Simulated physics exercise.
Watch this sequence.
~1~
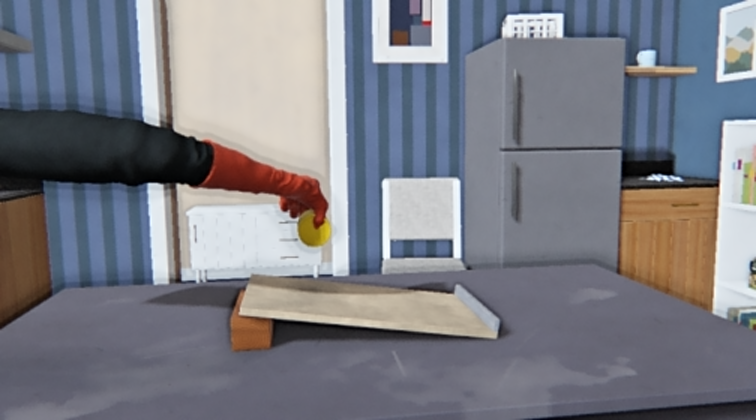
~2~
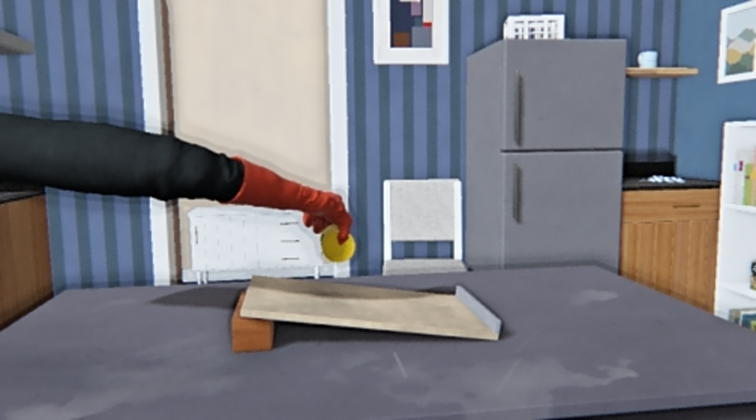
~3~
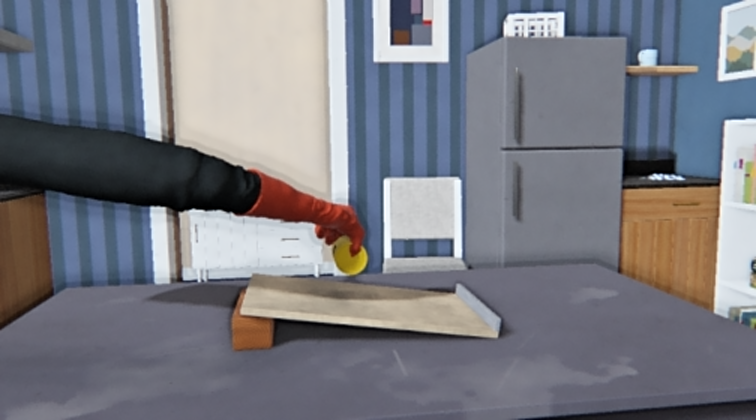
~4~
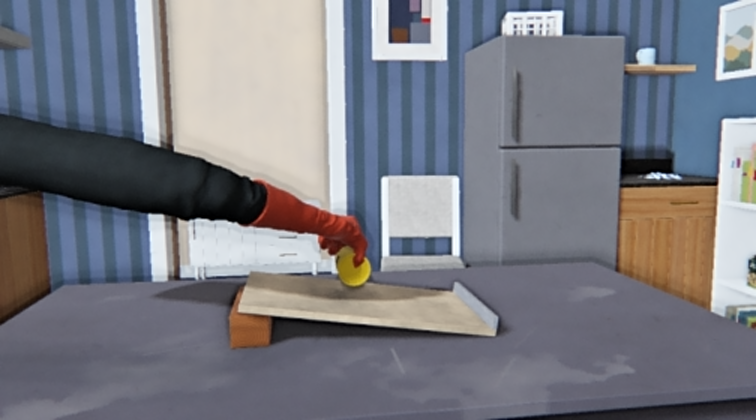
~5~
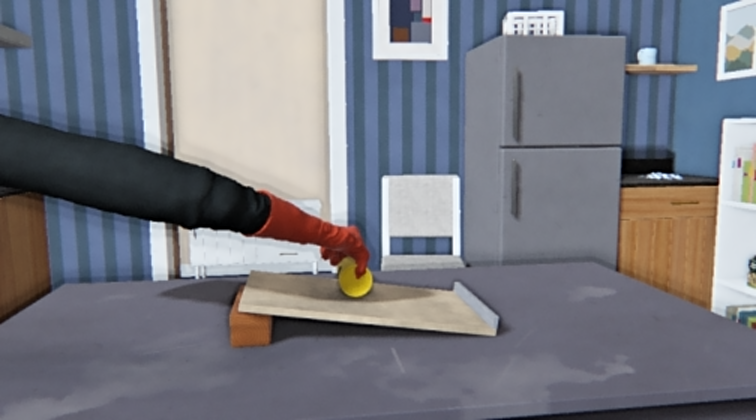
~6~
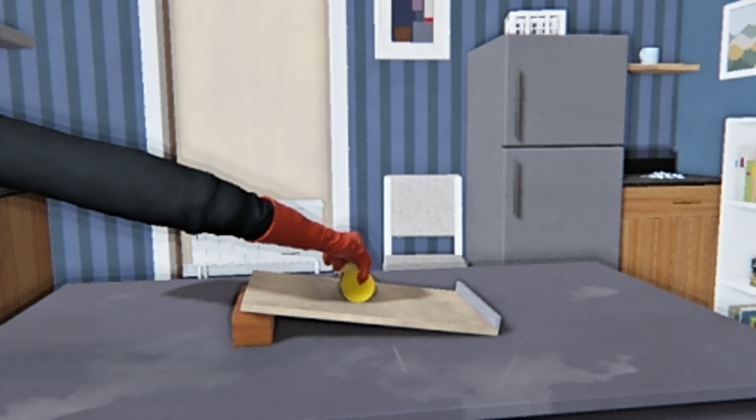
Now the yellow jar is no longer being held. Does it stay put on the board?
No.
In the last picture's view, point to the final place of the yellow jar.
The object ends up somewhere near (461, 292).
Then, 0.40 s after the last picture, yellow jar rolled about its own width near (374, 283).
Then, 0.60 s after the last picture, yellow jar rolled well along near (406, 286).
Then, 0.70 s after the last picture, yellow jar rolled well along near (428, 288).
Then, 0.80 s after the last picture, yellow jar rolled well along near (453, 291).
At rest, moved from the start, yellow jar. Seen from the same camera at the end, yellow jar near (461, 292). The yellow jar slides or rolls down.
